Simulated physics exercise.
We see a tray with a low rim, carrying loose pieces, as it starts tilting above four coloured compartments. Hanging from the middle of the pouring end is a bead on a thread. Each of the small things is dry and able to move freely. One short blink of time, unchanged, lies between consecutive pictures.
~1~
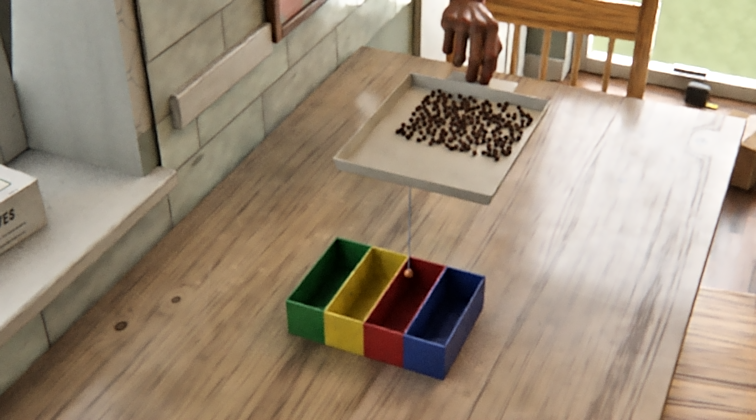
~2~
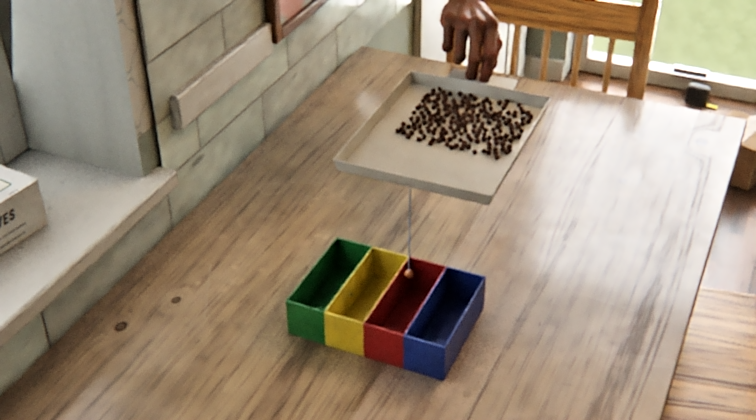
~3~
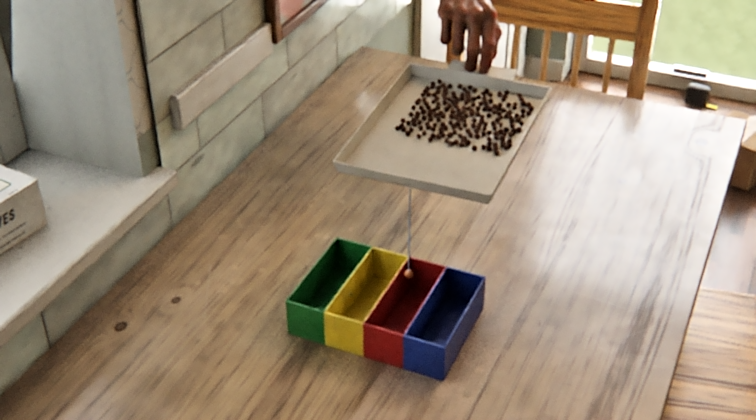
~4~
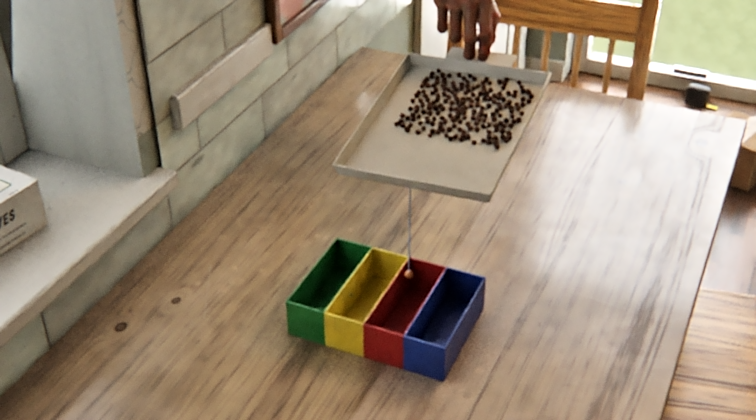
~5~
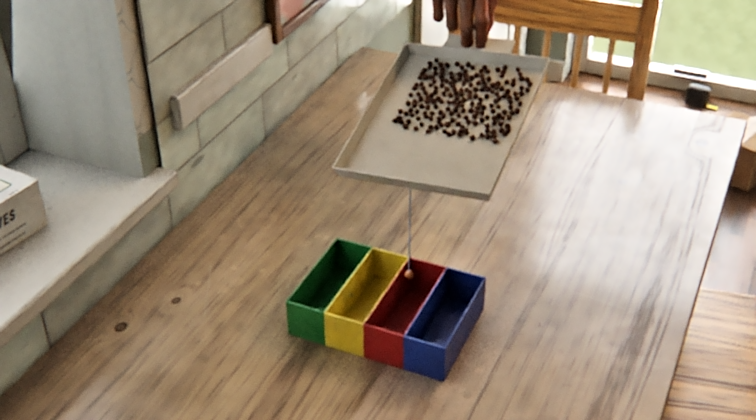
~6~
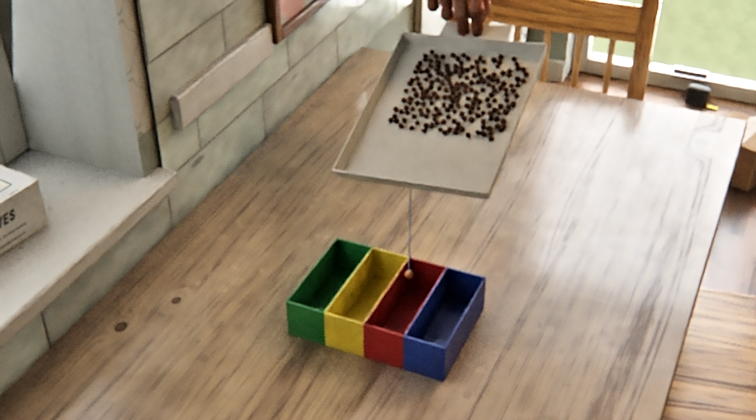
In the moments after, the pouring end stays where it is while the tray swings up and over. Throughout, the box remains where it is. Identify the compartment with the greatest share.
Greatest share: Green.
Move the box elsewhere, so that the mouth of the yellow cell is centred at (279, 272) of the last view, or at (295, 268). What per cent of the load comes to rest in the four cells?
About 90 per cent, then about 100 per cent.
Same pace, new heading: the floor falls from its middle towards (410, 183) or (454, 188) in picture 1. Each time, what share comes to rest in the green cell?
The first gives 10 %, the second 0 %.
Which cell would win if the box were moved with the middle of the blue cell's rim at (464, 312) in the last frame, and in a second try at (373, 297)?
Attempt 1 - that green cell; attempt 2 - the red cell.
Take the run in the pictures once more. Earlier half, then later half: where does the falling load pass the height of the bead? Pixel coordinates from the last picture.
I'd put it at roughly (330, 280), and after that at roughly (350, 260).
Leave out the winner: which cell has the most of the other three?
Ranked second: The yellow cell.
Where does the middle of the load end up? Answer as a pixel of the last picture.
I'd say the middle ends up at about (332, 315).
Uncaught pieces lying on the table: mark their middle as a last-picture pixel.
Centre at rest: About (223, 355).
Soon after the last picture, tray tipped steeply; about half on the tray; a small part in the green cell; a small part in the yellow cell; a stray few in the red cell; about a third falling or outside the box.
A little later, tray tipped past a quarter turn; a small part on the tray; about a third in the green cell; about a quarter in the yellow cell; a stray few in the red cell; about a quarter falling or outside the box.
Later still, tray tipped past a quarter turn; about two thirds in the green cell; about a third in the yellow cell; a stray few in the red cell; a stray few in the blue cell; a small part falling or outside the box.
At rest, tray tipped past a quarter turn; about two thirds in the green cell; about a third in the yellow cell; a stray few in the red cell; a stray few in the blue cell; a small part outside the box.
